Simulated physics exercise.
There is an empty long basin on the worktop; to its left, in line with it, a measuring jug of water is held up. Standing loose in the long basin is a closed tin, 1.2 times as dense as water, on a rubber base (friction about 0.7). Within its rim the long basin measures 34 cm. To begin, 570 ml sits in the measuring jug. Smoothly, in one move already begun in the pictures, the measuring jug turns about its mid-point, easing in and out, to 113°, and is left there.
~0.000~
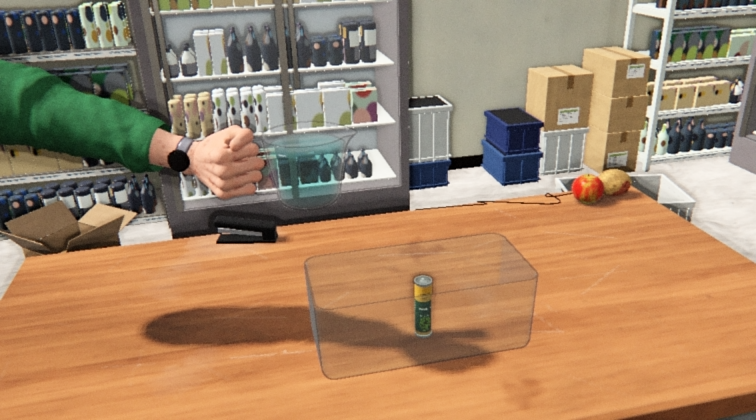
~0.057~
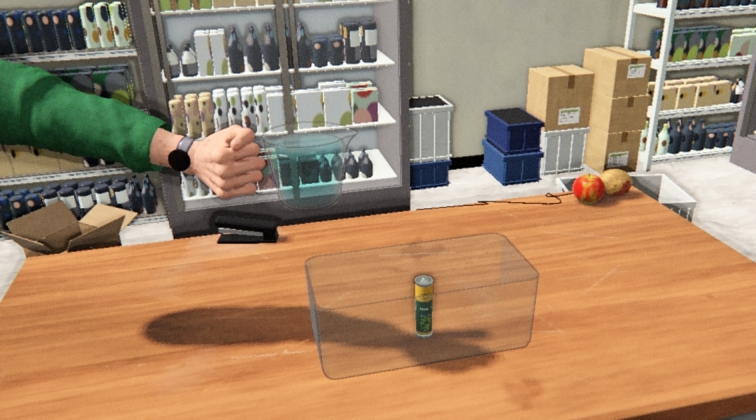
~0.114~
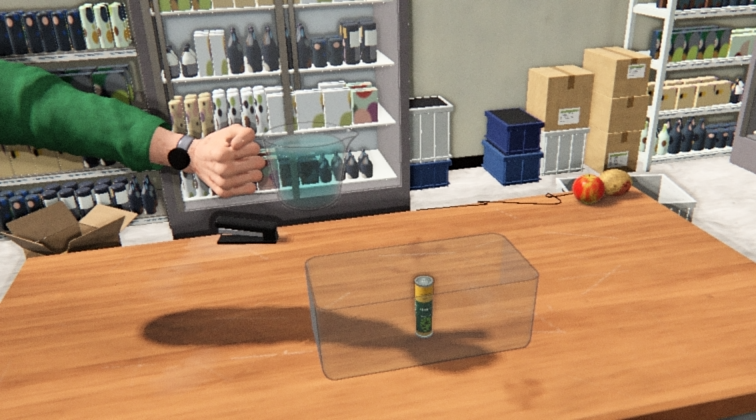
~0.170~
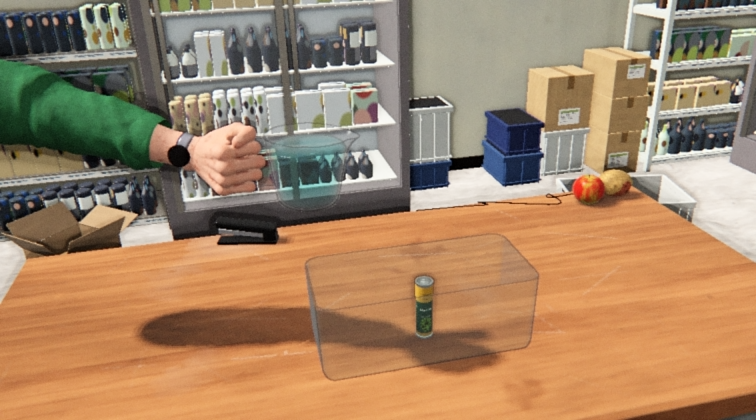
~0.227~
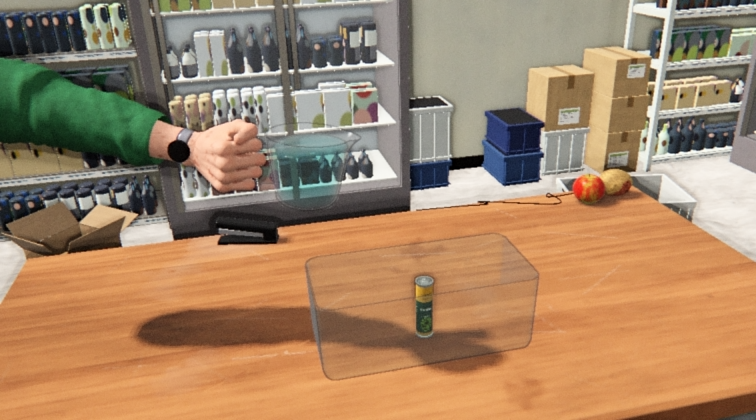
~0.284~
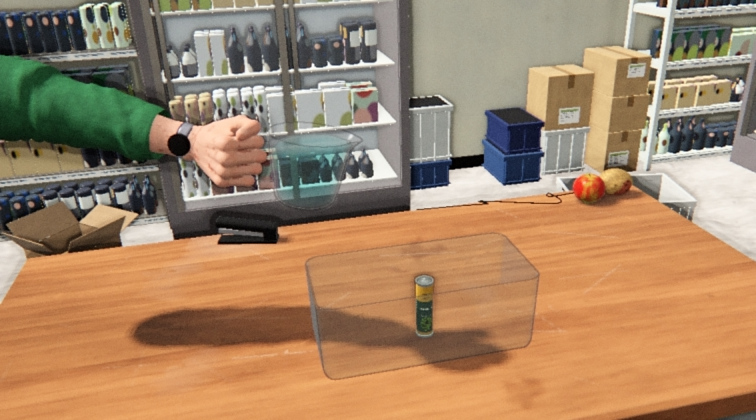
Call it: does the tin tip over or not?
It tips over.
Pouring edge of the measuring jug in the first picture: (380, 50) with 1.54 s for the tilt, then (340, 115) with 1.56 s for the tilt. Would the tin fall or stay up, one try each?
The tin stays vertical the first time and overturns the second time.
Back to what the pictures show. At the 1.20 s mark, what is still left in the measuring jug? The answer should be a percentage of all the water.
What remains is about 9 percent of it all.
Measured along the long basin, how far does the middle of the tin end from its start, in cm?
Roughly 9.0 cm.
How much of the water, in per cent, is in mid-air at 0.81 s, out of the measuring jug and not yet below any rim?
Roughly 24 percent.
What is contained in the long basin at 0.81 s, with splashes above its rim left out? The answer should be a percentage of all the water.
Roughly 10 percent.
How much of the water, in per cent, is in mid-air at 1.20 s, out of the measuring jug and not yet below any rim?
About 14 percent.
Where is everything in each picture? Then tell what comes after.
Tilt 0°; pouring edge (357, 130); surface from (266, 147) to (345, 139); the long basin's rim runs from (309, 284) to (520, 254); the tin's top is at (423, 283), in the first frame.
Tilt 0°; pouring edge (358, 131); surface from (267, 146) to (345, 139), in the second frame.
Tilt 2°; pouring edge (359, 132); surface from (267, 147) to (345, 140), in the third frame.
Tilt 3°; pouring edge (360, 134); surface from (268, 148) to (346, 141), in the fourth frame.
Tilt 6°; pouring edge (361, 136); surface from (269, 147) to (349, 141), in the fifth frame.
Tilt 9°; pouring edge (363, 138); surface from (271, 148) to (352, 140), in the sixth frame.
Then, 0.81 s in, the tilt is 61° and 67 per cent is still to pour; the tin stands where it began.
Then, 1.20 s in, the tilt is 100° and 9 per cent is still to pour; the tin leans 13°.
Then, 1.60 s in, the tilt is 113° and 0 per cent is still to pour; the tin lies on its side.
Then, 2.04 s in, the tilt is 113° and 0 per cent is still to pour; the tin lies on its side.
Finally, the tin lies on its side.
